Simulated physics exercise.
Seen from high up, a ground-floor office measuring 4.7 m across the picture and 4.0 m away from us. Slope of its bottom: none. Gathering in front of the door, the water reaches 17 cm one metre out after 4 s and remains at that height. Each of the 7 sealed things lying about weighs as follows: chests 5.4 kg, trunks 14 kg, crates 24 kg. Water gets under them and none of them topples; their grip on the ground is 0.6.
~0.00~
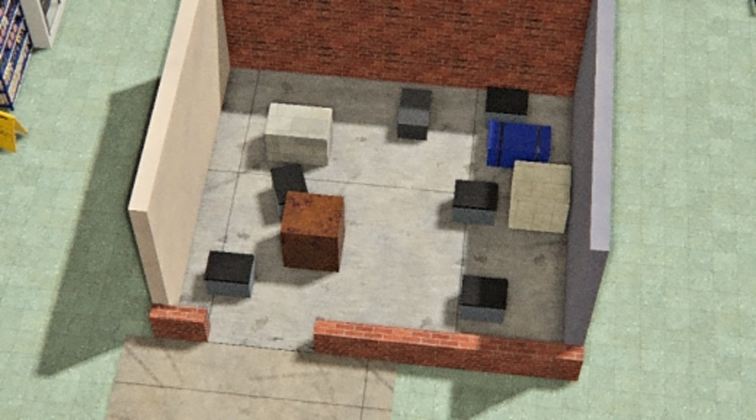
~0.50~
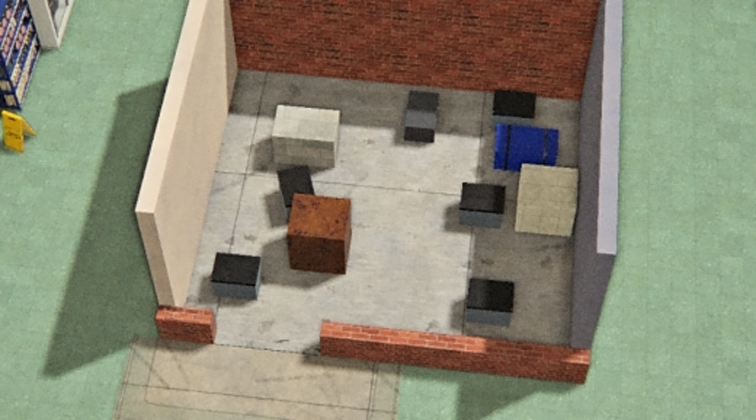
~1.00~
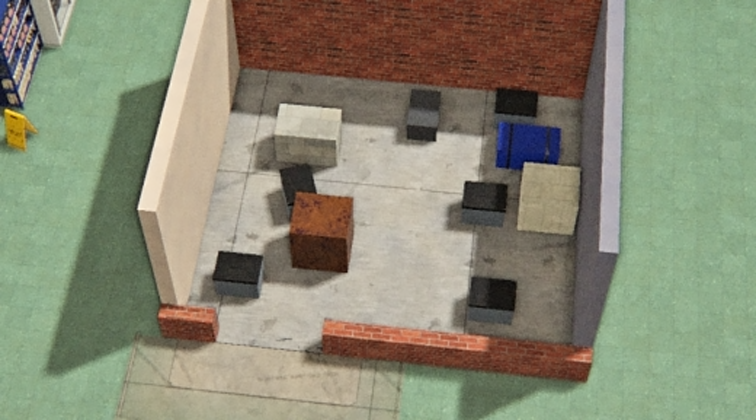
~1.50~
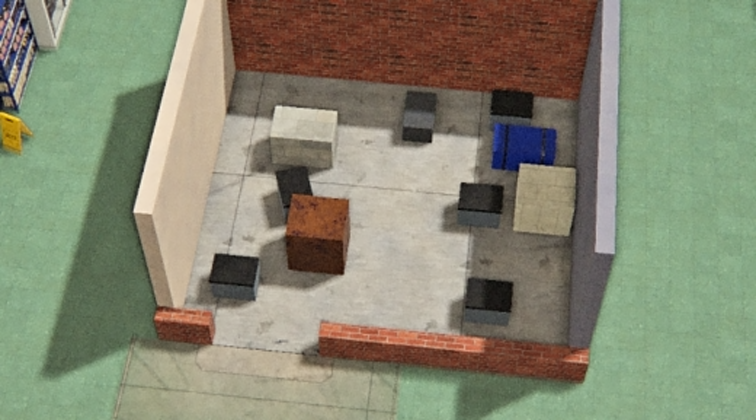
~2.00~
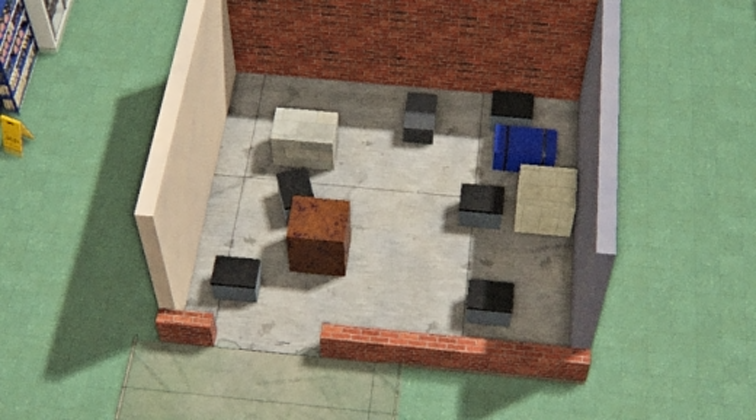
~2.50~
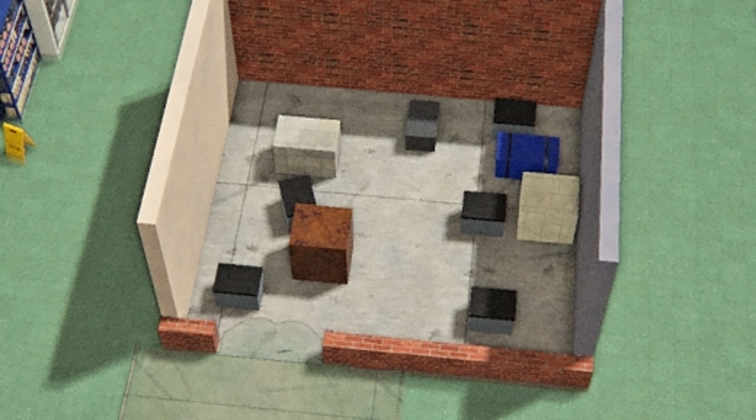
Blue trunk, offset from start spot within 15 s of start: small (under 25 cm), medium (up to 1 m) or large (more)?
Offset medium.
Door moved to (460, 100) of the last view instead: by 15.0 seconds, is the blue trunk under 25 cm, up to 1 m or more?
The blue trunk covers a long distance.
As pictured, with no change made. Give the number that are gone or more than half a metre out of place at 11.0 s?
My count gives 2.
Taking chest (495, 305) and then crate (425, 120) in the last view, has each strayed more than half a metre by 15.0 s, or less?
Well, one by one it's higher, then lower.
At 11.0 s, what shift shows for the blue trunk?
I'd put it at around 0 cm.
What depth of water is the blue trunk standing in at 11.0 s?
Close to 4 centimetres.
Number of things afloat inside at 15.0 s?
6 at that moment.
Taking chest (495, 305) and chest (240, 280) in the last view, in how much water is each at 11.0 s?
Roughly 7 and 4 cm.
After 3.5 s the blue trunk is near (528, 148), 0.0 m from its start, aground; 0 afloat.
After 6.8 s the blue trunk is near (528, 148), 0.0 m from its start, aground; 1 afloat.
After 11.0 s the blue trunk is near (528, 148), 0.0 m from its start, aground; 4 afloat.
After 15.0 s the blue trunk is near (502, 127), 0.5 m from its start, afloat; 6 afloat.
